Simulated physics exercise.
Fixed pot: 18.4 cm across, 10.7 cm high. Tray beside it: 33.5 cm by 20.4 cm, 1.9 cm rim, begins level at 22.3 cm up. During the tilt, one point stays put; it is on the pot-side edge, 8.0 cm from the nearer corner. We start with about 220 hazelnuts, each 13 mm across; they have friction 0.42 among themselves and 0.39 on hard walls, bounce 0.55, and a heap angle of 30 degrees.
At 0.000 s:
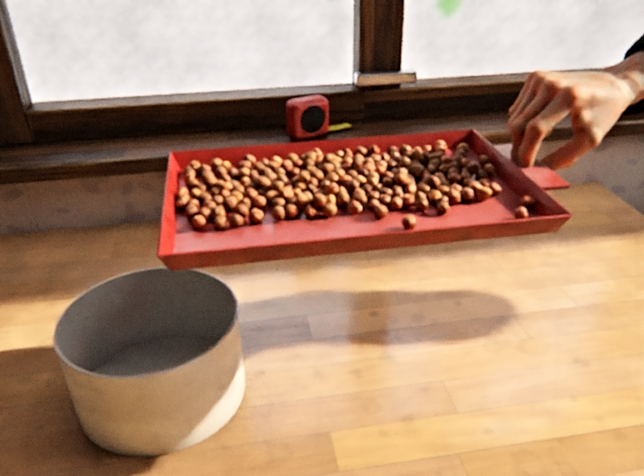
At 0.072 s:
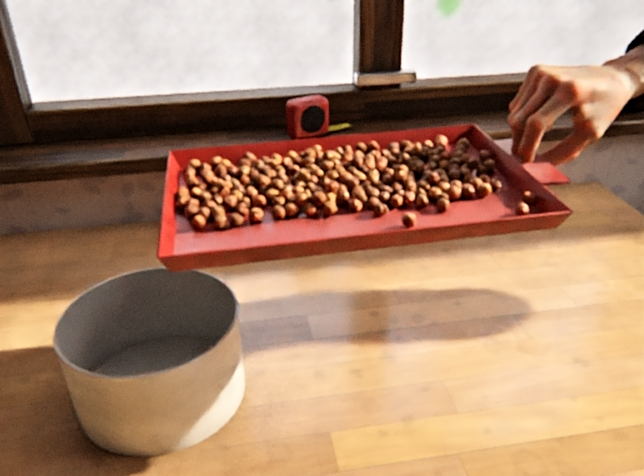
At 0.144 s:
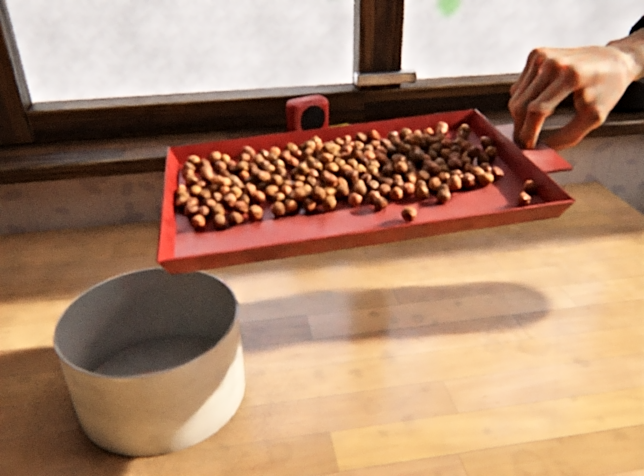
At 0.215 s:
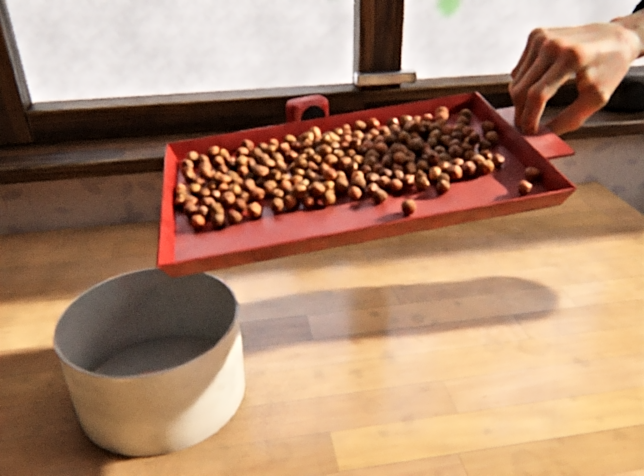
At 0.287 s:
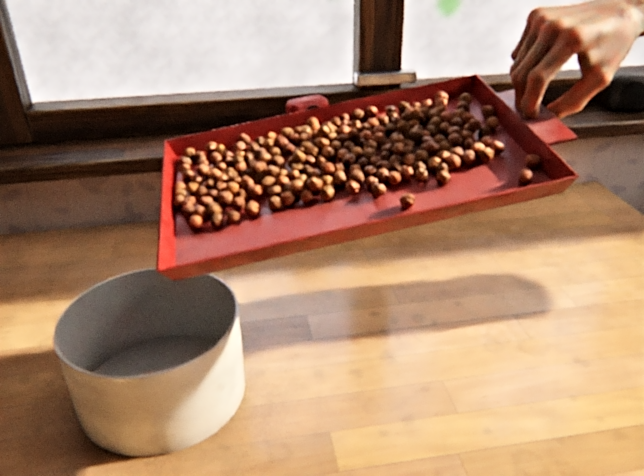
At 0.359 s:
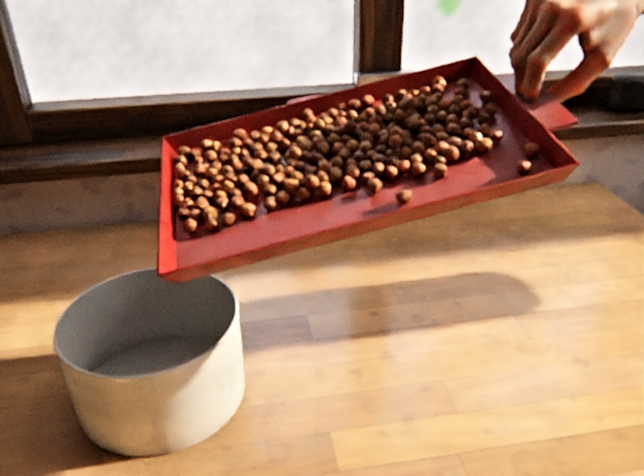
On a sunlit wooden tabletop beside a dark-framed window, the view looks slightly down from the front and stays still. A red tray spread with brown hazelnuts is above the table, a hand at its right end, with a pale round pot at lower left and a small red object behind. The hand rises, tilting the tray steadily down toward the left, while the nuts stay heaped together.
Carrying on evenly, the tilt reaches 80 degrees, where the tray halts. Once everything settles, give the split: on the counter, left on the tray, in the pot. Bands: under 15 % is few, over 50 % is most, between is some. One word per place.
Counter: Most, tray: Few, pot: Some.
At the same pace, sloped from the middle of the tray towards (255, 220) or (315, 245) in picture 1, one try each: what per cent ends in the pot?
I'd put it at roughly 60 per cent for the first tilt and roughly 10 per cent for the second.
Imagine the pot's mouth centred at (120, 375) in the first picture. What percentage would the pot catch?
Roughly 80 percent would end up there.
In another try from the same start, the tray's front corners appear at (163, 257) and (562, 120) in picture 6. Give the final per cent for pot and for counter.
Pot: 65, counter: 35.
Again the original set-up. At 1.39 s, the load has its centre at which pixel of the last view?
Close to pixel (187, 281).
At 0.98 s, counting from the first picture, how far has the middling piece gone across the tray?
12 cm.
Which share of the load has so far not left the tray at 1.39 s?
It's roughly 55 percent.
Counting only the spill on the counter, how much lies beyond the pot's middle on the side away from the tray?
50 %.
Then, at 0.98 s, tilt 46 degrees; the tray holds 90 %, the pot 0 %.
After 1.39 s, tilt 66 degrees; the tray holds 55 %, the pot 10 %.
Then, at 1.88 s, tilt 80 degrees; the tray holds 0 %, the pot 25 %.
At rest (2.8 s), counter 75 %, tray 0 %, pot 25 %.
